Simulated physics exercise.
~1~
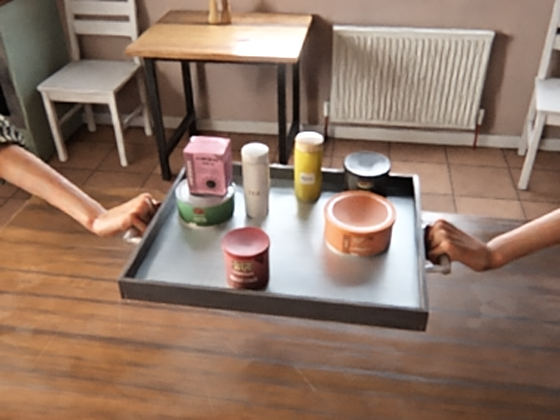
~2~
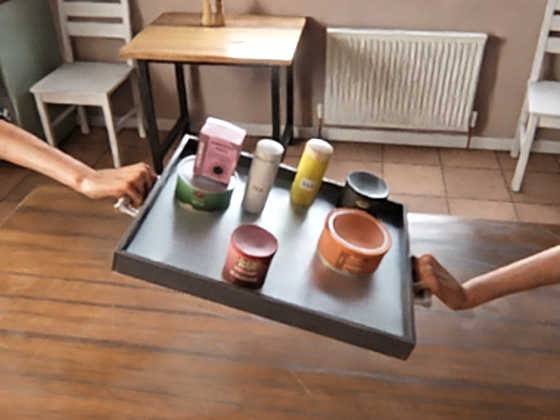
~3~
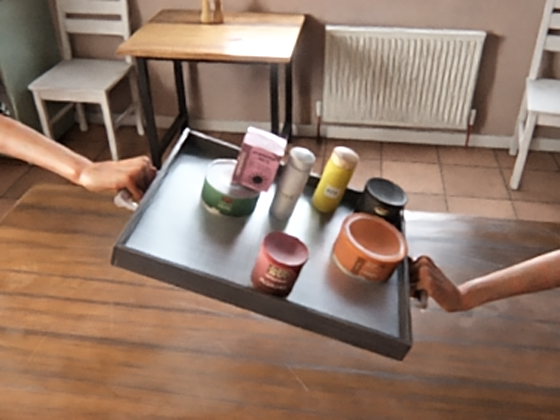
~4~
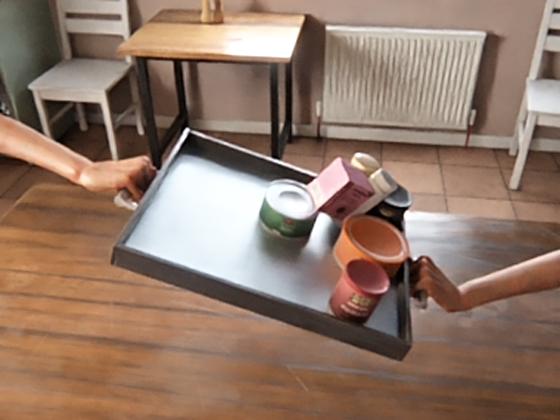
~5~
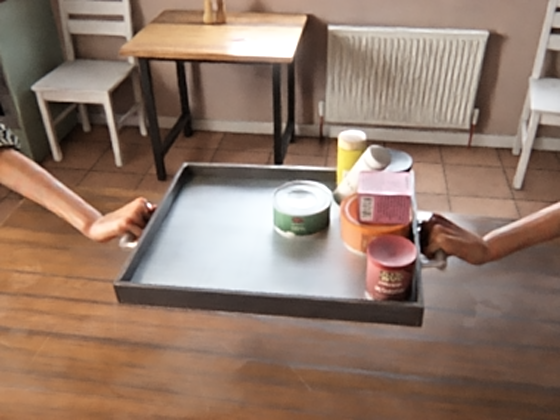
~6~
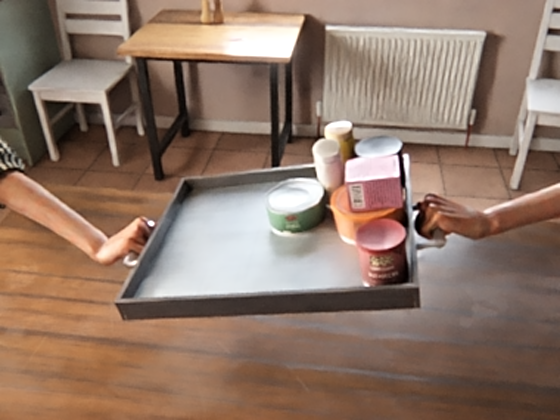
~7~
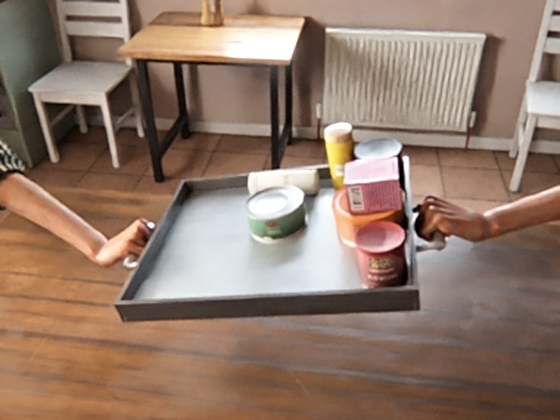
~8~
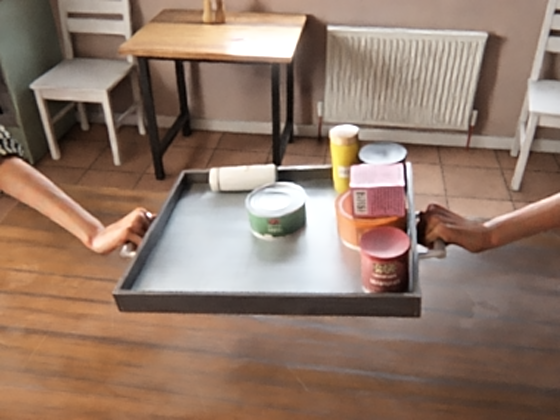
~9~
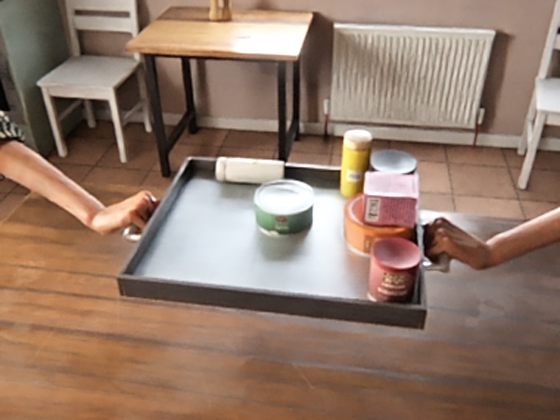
At first, two hands hold a dark tray level above a wooden table, carrying a pink packet, a white shaker, a yellow shaker, a red tin, a black tin, a green tub and an orange tub. The right side dips, and the items slide that way, bunching at the right as the packet and shakers lean. As the tray levels, the packet lies on its side atop the crowded orange tub. Then the white shaker topples and shifts left along the back rim, while the green tub slides slightly left. Finally, the tray is level, the yellow shaker upright.
